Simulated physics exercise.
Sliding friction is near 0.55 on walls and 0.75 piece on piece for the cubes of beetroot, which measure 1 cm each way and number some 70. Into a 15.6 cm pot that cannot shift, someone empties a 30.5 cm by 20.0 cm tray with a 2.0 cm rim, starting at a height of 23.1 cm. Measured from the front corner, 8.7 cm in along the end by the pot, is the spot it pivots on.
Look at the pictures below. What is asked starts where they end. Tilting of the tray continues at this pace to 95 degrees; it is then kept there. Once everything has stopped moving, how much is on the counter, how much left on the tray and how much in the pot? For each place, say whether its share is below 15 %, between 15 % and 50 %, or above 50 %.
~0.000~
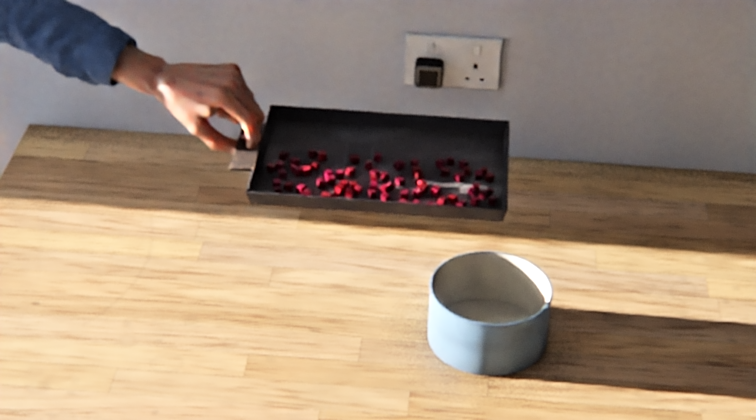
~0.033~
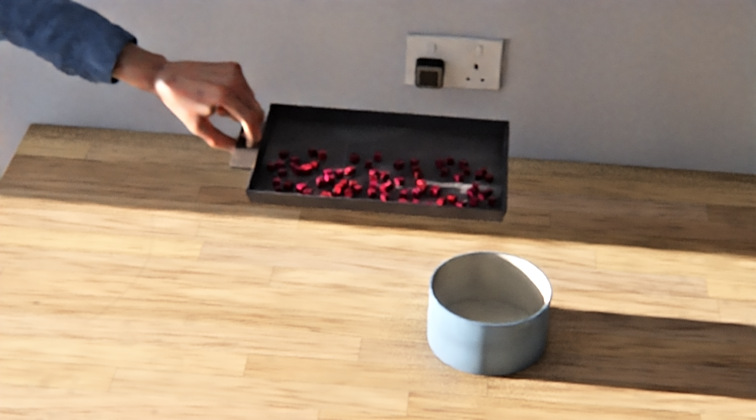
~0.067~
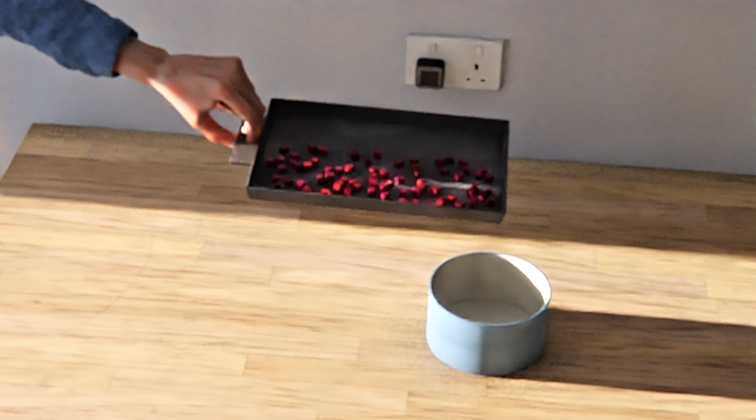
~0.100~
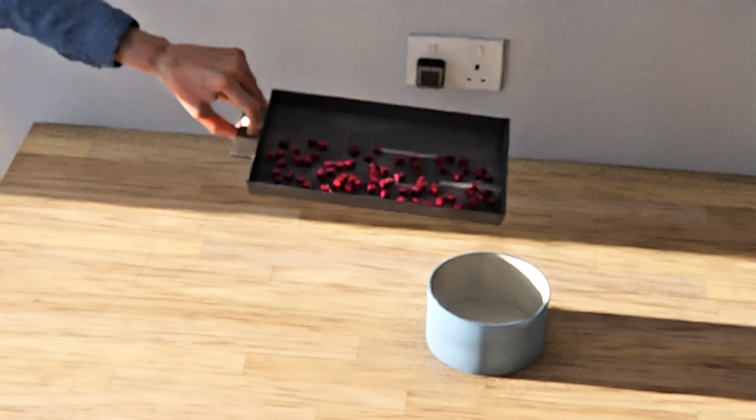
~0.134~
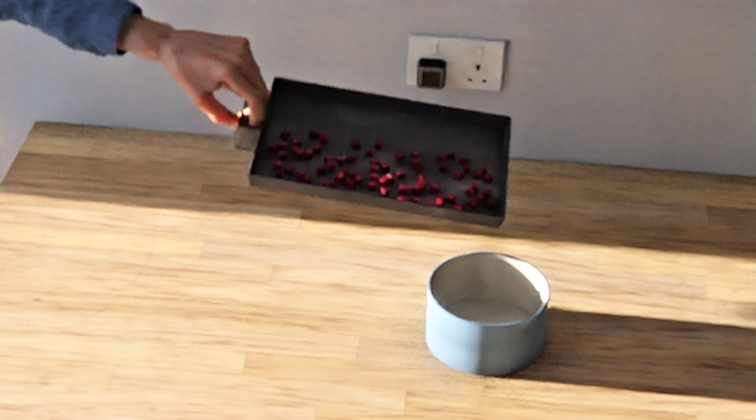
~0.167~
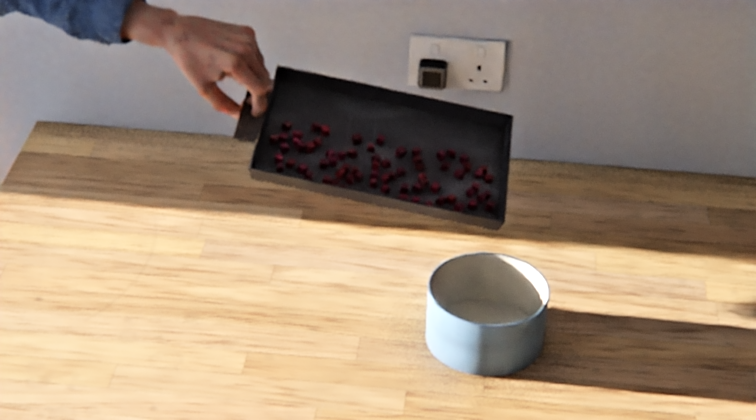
Counter: Between 15 % and 50 %; tray: Below 15 %; pot: Above 50 %.
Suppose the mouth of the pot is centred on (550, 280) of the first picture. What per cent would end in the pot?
Estimate: ~ 5 %.
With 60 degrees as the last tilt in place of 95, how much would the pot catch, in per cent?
Roughly 5 %.
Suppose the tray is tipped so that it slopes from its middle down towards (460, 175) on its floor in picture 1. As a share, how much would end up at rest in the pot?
My best guess is some 30 per cent.
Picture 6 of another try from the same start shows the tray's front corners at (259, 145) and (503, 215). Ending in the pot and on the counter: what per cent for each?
That works out as pot 30 and counter 70.
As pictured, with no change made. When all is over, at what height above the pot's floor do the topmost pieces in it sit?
Roughly 1.5 cm.
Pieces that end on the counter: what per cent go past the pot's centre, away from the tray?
I'd put it close to 90 per cent.
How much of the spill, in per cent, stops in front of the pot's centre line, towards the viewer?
I'd put it at around 100 per cent.
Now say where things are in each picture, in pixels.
The first frame shows tray tilt 0 degrees, front corners at (251, 190) and (503, 208); middle of the pieces at (374, 179); pot at (491, 287).
The second frame shows tray tilt 1 degrees, front corners at (251, 189) and (503, 208); middle of the pieces at (374, 178).
The third frame shows tray tilt 2 degrees, front corners at (250, 185) and (502, 210); middle of the pieces at (374, 176).
The fourth frame shows tray tilt 5 degrees, front corners at (251, 180) and (501, 212), lowest corner right front; middle of the pieces at (374, 173).
The fifth frame shows tray tilt 8 degrees, front corners at (252, 173) and (501, 215), lowest corner right front; middle of the pieces at (374, 169).
The sixth frame shows tray tilt 12 degrees, front corners at (254, 166) and (501, 219), lowest corner right front; middle of the pieces at (375, 165); pot at (489, 288). The tray's pace is about 110 degrees a second.
Then, at 0.53 s, tilt 53 degrees; the tray holds 100 %, the pot 0 %.
After 0.77 s, tilt 80 degrees; the tray holds 75 %, the pot 0 %.
Then, at 1.12 s, tilt 95 degrees; the tray holds 10 %, the pot 45 %.
At rest (2.2 s), counter 40 %, tray 0 %, pot 60 %.
